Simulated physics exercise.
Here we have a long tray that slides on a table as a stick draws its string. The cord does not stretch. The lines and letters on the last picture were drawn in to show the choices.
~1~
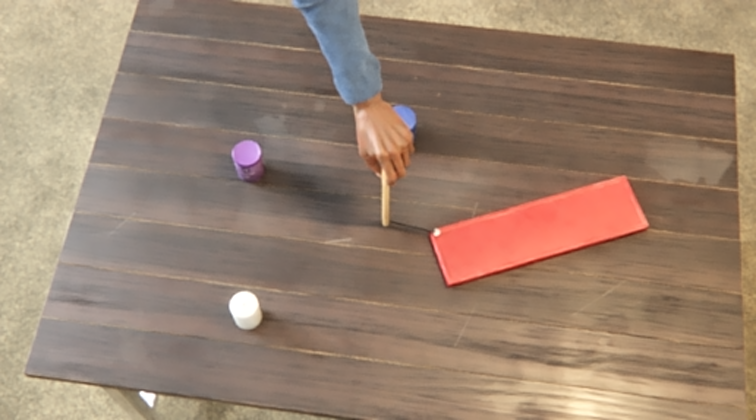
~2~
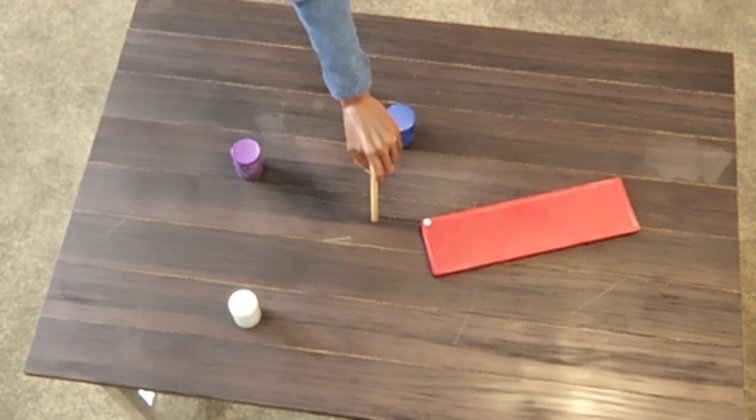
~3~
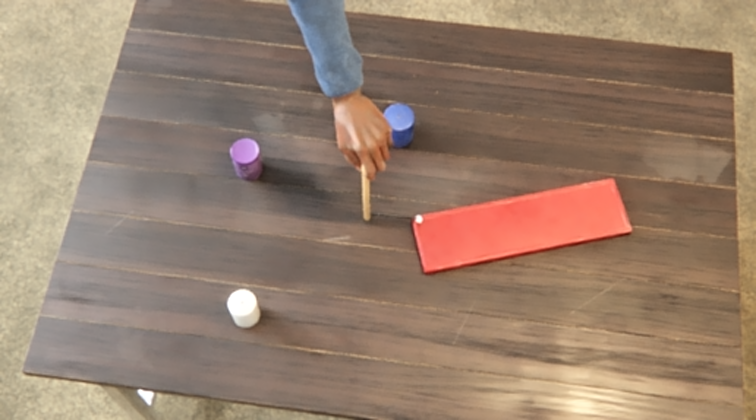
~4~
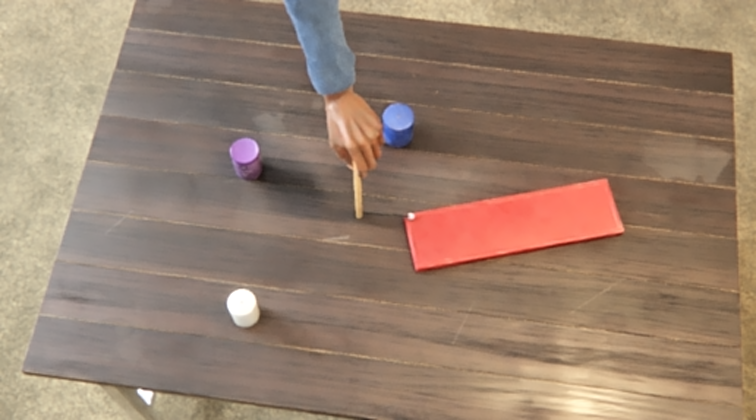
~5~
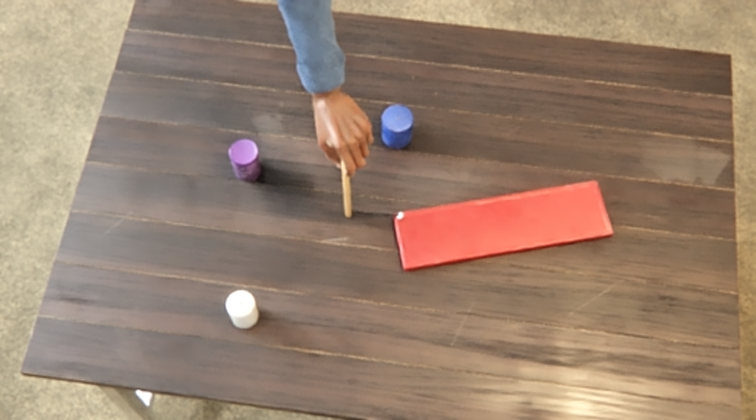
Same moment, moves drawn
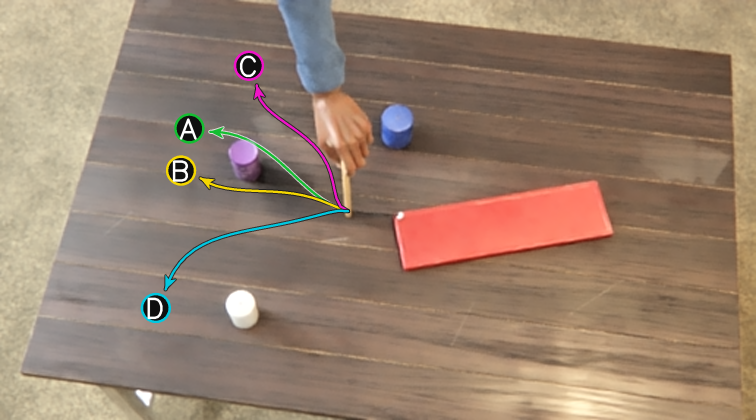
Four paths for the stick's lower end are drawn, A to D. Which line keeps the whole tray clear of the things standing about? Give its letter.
Take B.
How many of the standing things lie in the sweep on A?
One.
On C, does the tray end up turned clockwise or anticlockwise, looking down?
It turns clockwise.
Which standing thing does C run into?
The blue tin.
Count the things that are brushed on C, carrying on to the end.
One.
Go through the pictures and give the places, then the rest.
Red tray (540, 228); purple jar (249, 162), in the first frame.
Red tray (530, 225); blue tin (399, 126), in the second frame.
Red tray (522, 224); white candle (244, 309), in the third frame.
Red tray (514, 223); purple jar (247, 160), in the fourth frame.
Red tray (503, 223); blue tin (397, 127); purple jar (246, 161); white candle (243, 310), in the fifth frame.
On the copy, A from (348, 211) via (282, 164) to (210, 132); B from (348, 211) via (274, 192) to (201, 178); C from (348, 211) via (306, 138) to (257, 85); D from (348, 211) via (242, 232) to (165, 289).
On B. First, foot of the stick (298, 195), middle of the tray (451, 216).
Then, foot of the stick (243, 191), middle of the tray (395, 209).
Finally, foot of the stick (201, 179), middle of the tray (350, 203); nothing has been touched.
By contrast, A meets the purple jar; C meets the blue tin; D meets the white candle.
